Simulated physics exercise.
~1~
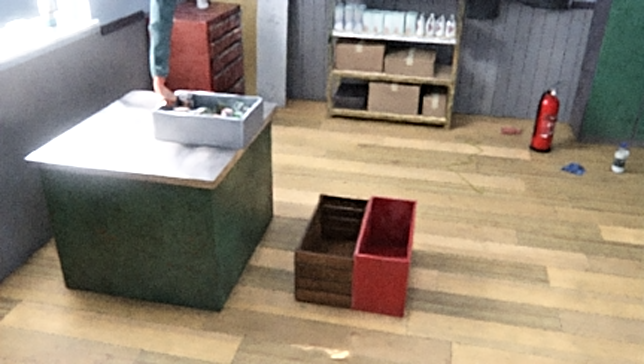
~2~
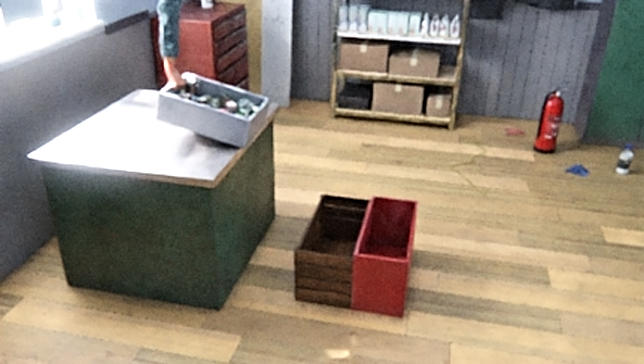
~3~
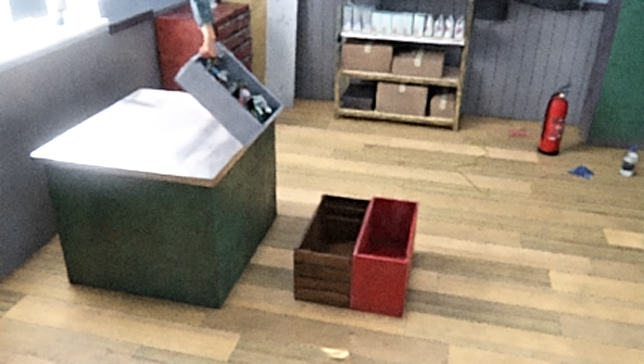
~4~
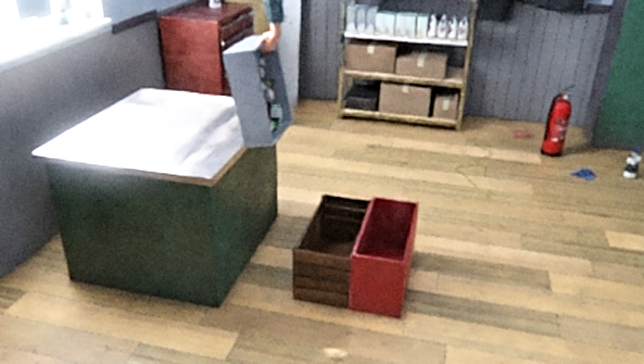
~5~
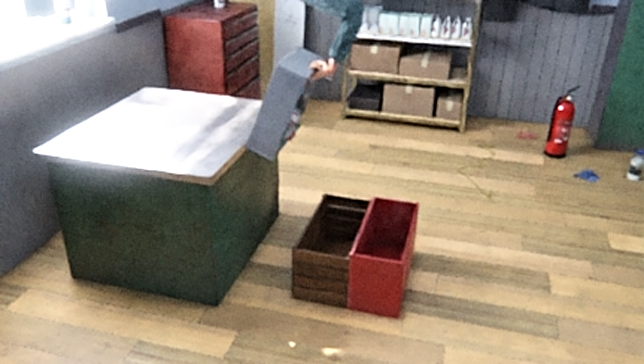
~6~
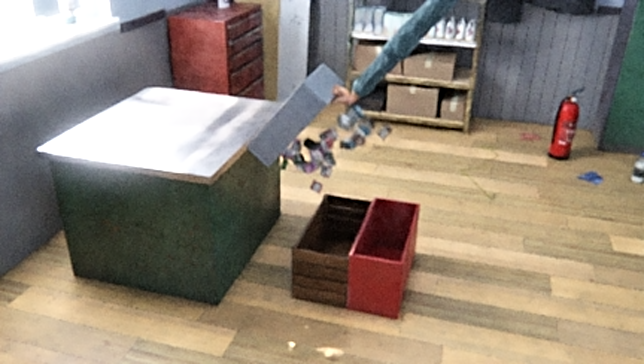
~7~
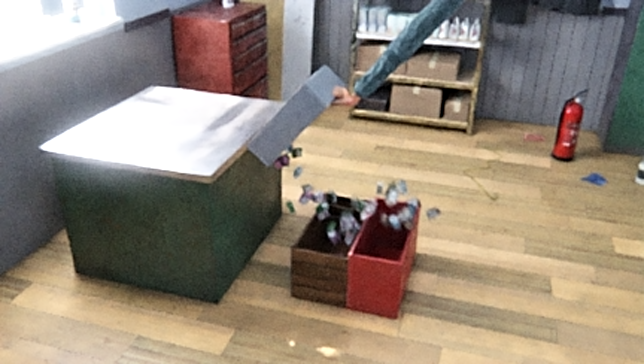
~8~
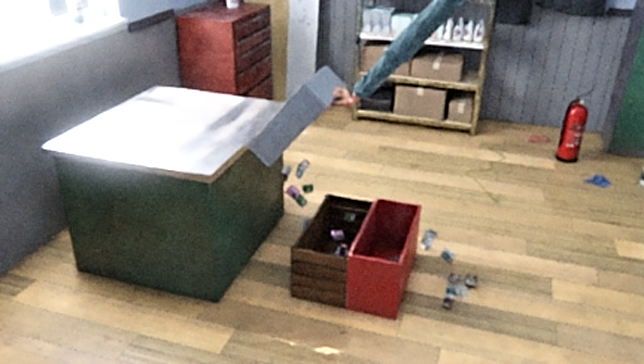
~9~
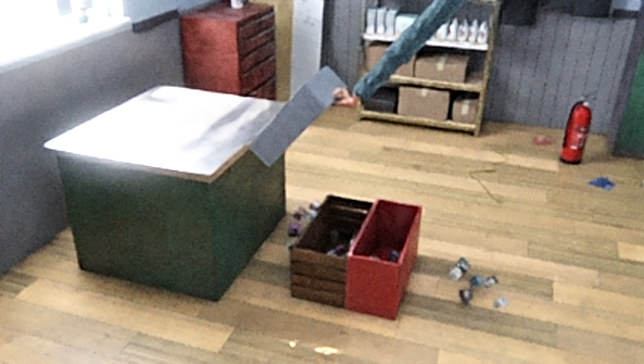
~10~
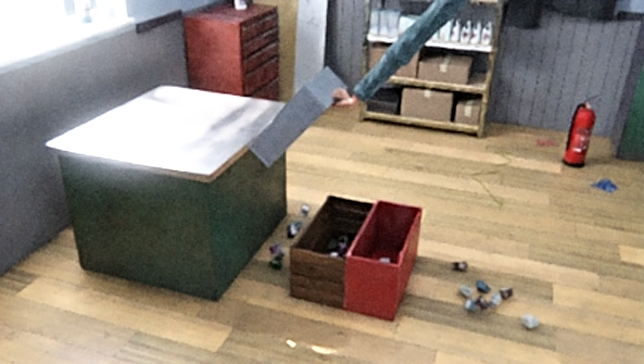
A grey crate full of small cartons sits on a white-topped green bench at the left of a wood-floored room, seen from slightly above as the view drifts a little sideways. Below stand a brown wooden bin and a red tub, with shelves and a fire extinguisher behind. A hand lifts and tilts the crate over the bench's right edge until it tips past upright. The cartons tumble out in a cluster, some dropping into both containers, others landing beside the bench or bouncing beyond the tub. Finally, the arm holds the emptied crate tilted, with cartons scattered on both sides.
